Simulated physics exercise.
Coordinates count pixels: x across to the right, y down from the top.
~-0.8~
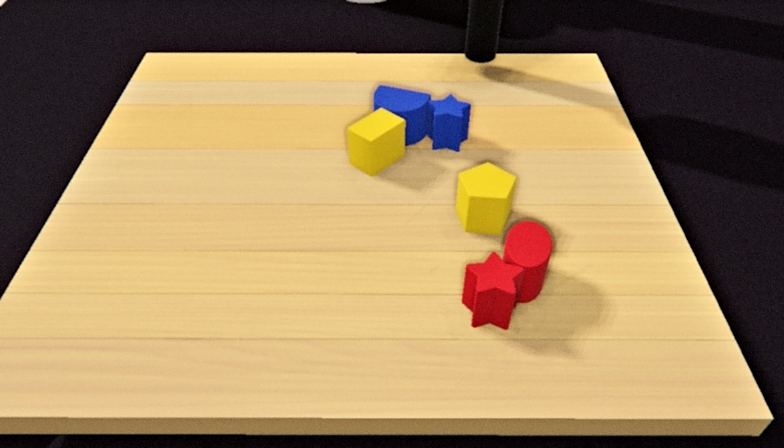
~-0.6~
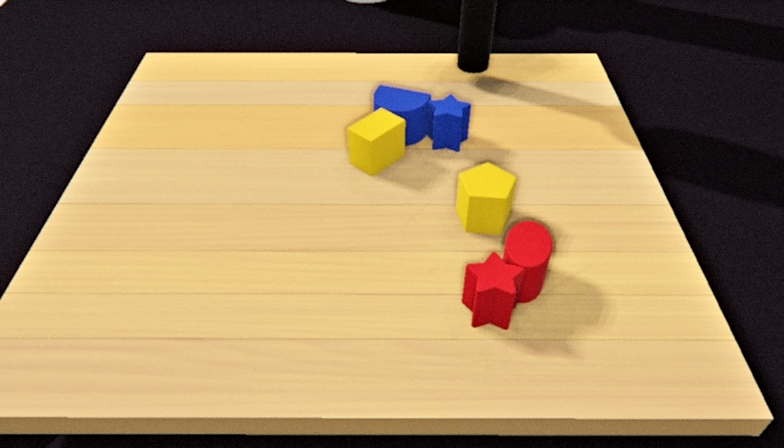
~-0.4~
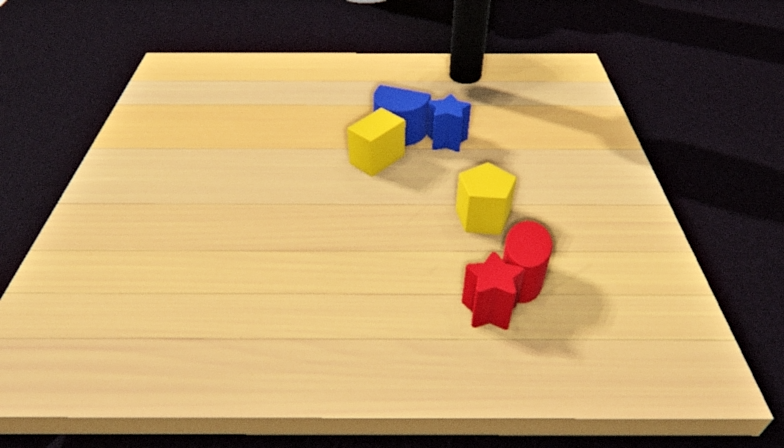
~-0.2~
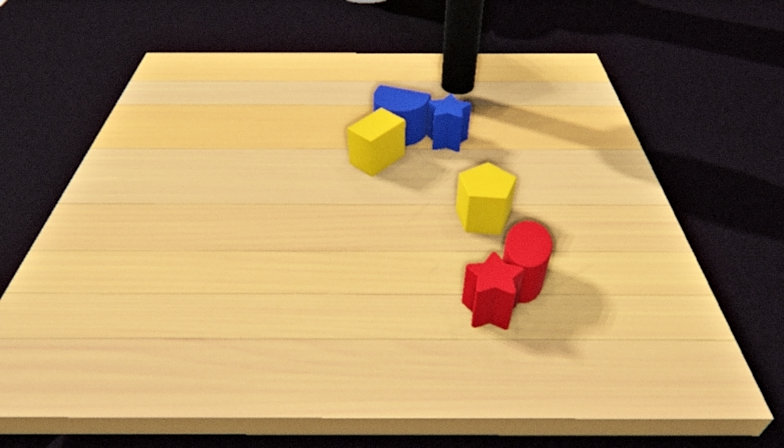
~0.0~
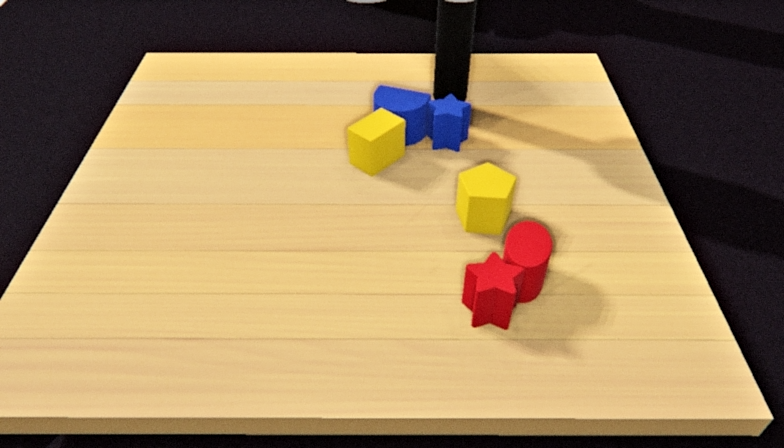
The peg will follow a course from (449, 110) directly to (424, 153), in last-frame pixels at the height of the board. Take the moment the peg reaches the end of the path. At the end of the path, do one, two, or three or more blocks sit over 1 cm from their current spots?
I count three at least.
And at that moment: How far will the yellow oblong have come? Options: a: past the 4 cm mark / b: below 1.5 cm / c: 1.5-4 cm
c.
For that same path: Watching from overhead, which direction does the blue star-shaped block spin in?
From above, the turn goes anticlockwise.
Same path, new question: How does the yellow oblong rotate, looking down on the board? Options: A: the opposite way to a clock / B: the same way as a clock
My pick is A.
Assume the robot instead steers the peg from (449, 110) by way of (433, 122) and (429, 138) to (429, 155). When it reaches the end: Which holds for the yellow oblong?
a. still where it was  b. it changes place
It's b.
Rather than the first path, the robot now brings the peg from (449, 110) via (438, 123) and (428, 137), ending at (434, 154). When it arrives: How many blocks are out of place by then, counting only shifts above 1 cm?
Three or more blocks move more than 1 cm.
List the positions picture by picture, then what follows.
The first picture shows peg tip (480, 56); block tops, yellow oblong (376, 124); blue D-shaped block (400, 98); blue star-shaped block (450, 105).
The second picture shows peg (473, 66); blocks unchanged.
The third picture shows peg (465, 76); blocks unchanged.
The fourth picture shows peg (458, 86); blocks unchanged.
The fifth picture shows peg (450, 97); yellow oblong (376, 124); blue D-shaped block (400, 98); blue star-shaped block (450, 105).
The first path, step by step. Halfway along, peg (437, 117); yellow oblong (370, 125), turned 20° anticlockwise; blue D-shaped block (392, 100), turned 20° clockwise; blue star-shaped block (448, 119), turned 15° anticlockwise.
At the end, peg (425, 139); yellow oblong (361, 131), turned 20° anticlockwise; blue D-shaped block (387, 104), turned 70° clockwise; blue star-shaped block (451, 137), turned 60° anticlockwise.
